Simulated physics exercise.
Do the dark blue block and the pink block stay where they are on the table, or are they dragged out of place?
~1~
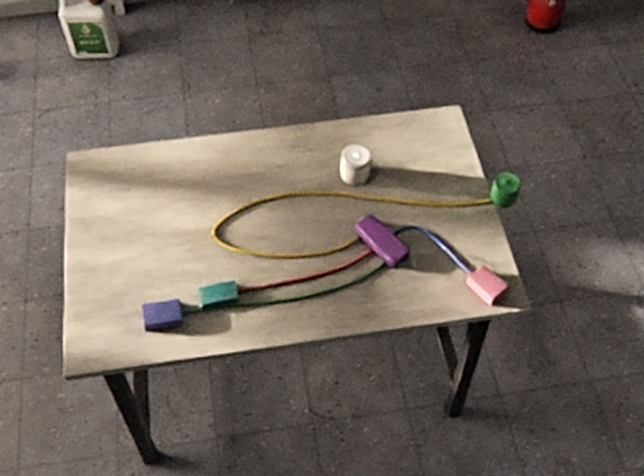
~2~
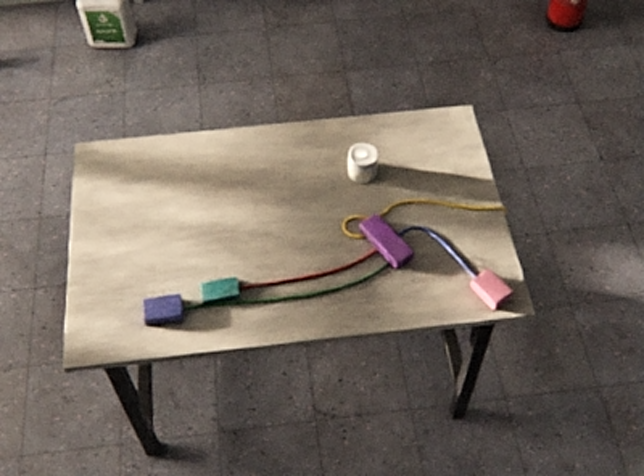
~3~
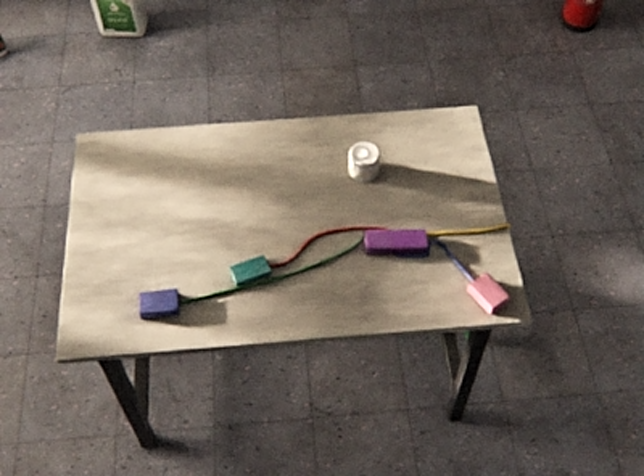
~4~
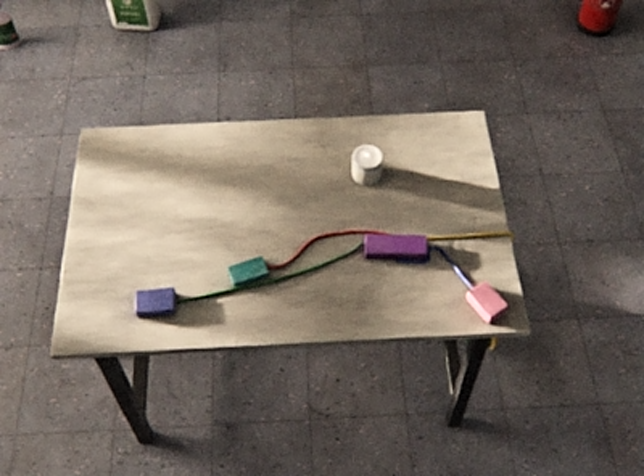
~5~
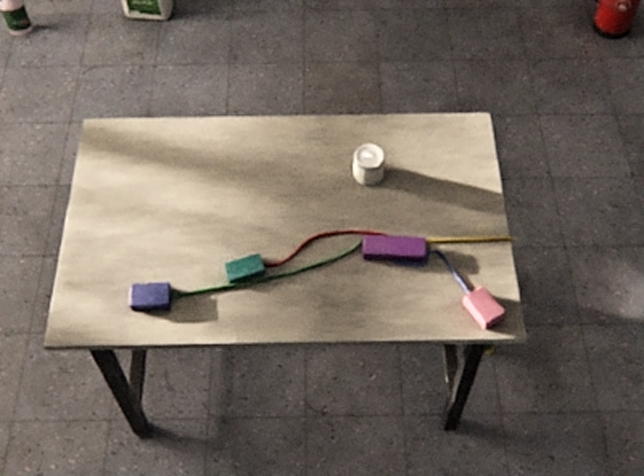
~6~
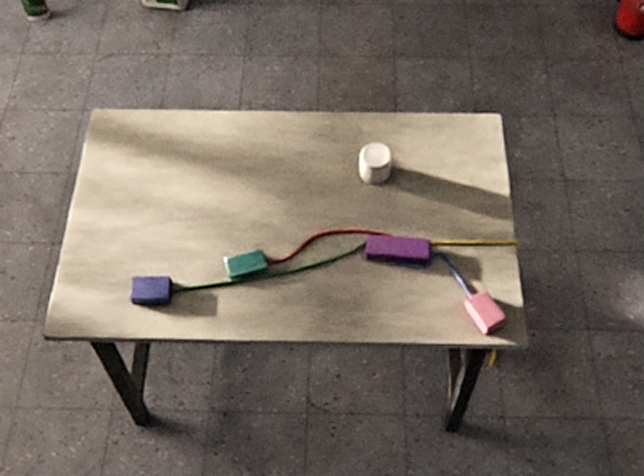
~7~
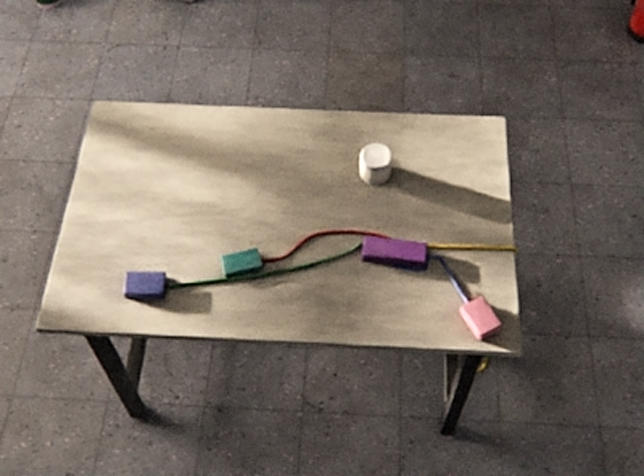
Both the dark blue block and the pink block stay put on the table.
A green cylinder sits at the right edge of a pale table, seen from above in a grey-tiled room, tied by a looping yellow cable to a purple block. Red, green and blue cables link the purple block to teal and dark blue blocks at left and a pink one at right, with a white tin behind. The green cylinder drops over the right edge, and the yellow loop shrinks and pulls straight. The purple block swings level, and the teal block is dragged a little right and away. Everything then settles, the yellow cable stretched over the edge, while the view drifts slightly sideways.
